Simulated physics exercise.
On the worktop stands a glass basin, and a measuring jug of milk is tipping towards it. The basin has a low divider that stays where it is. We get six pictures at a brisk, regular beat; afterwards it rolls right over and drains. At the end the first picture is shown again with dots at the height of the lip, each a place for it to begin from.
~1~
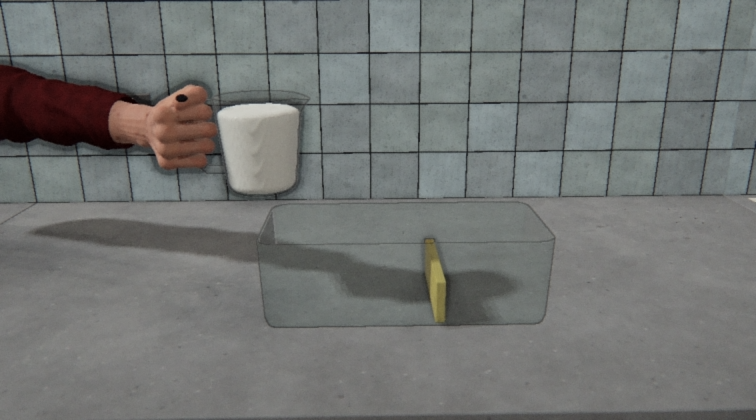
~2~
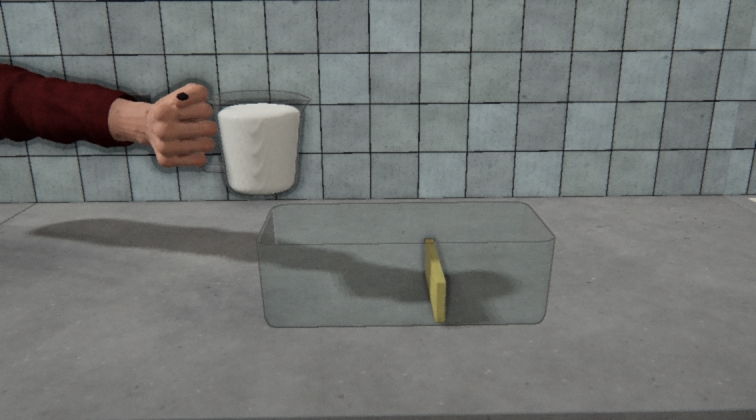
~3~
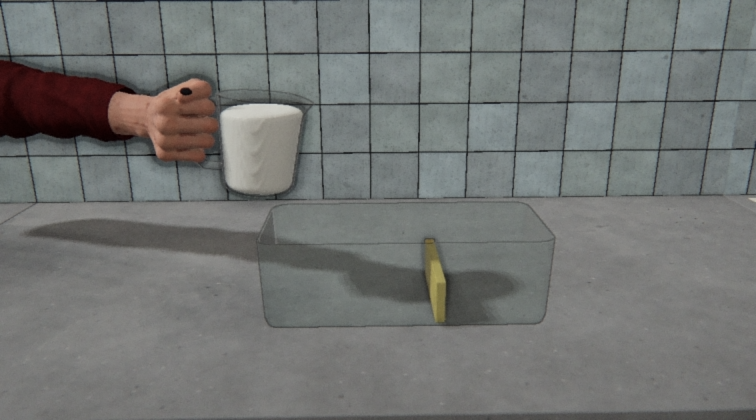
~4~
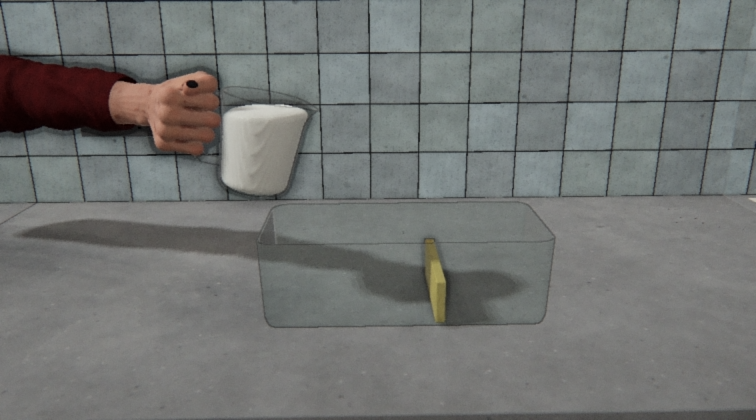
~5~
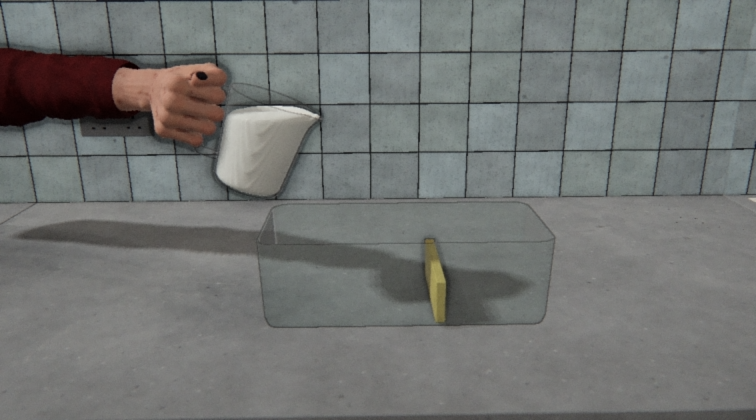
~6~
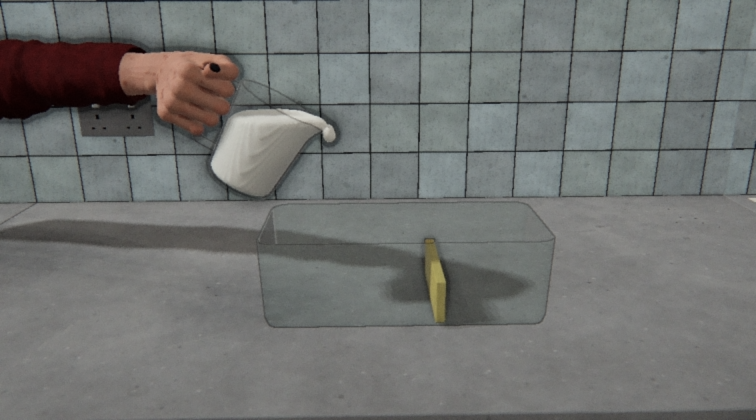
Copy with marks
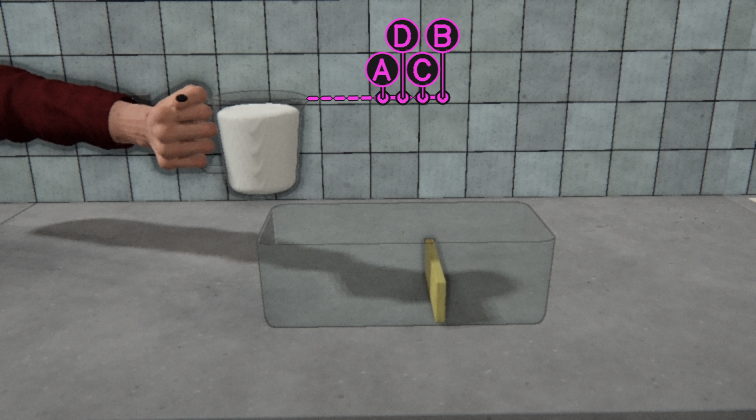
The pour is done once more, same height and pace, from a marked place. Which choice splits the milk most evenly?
A works best here.
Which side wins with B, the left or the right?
More ends on the right.
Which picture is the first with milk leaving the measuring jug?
Picture 6.
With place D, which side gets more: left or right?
The right side.
On the marked copy, A at (382, 97); B at (442, 97); C at (422, 97); D at (402, 97).
Choosing A, about 51 % ends left of the wall and 48 % right of it.
Choosing B, about 2 % ends left of the wall and 97 % right of it.
Choosing C, about 3 % ends left of the wall and 96 % right of it.
Choosing D, about 18 % ends left of the wall and 81 % right of it.
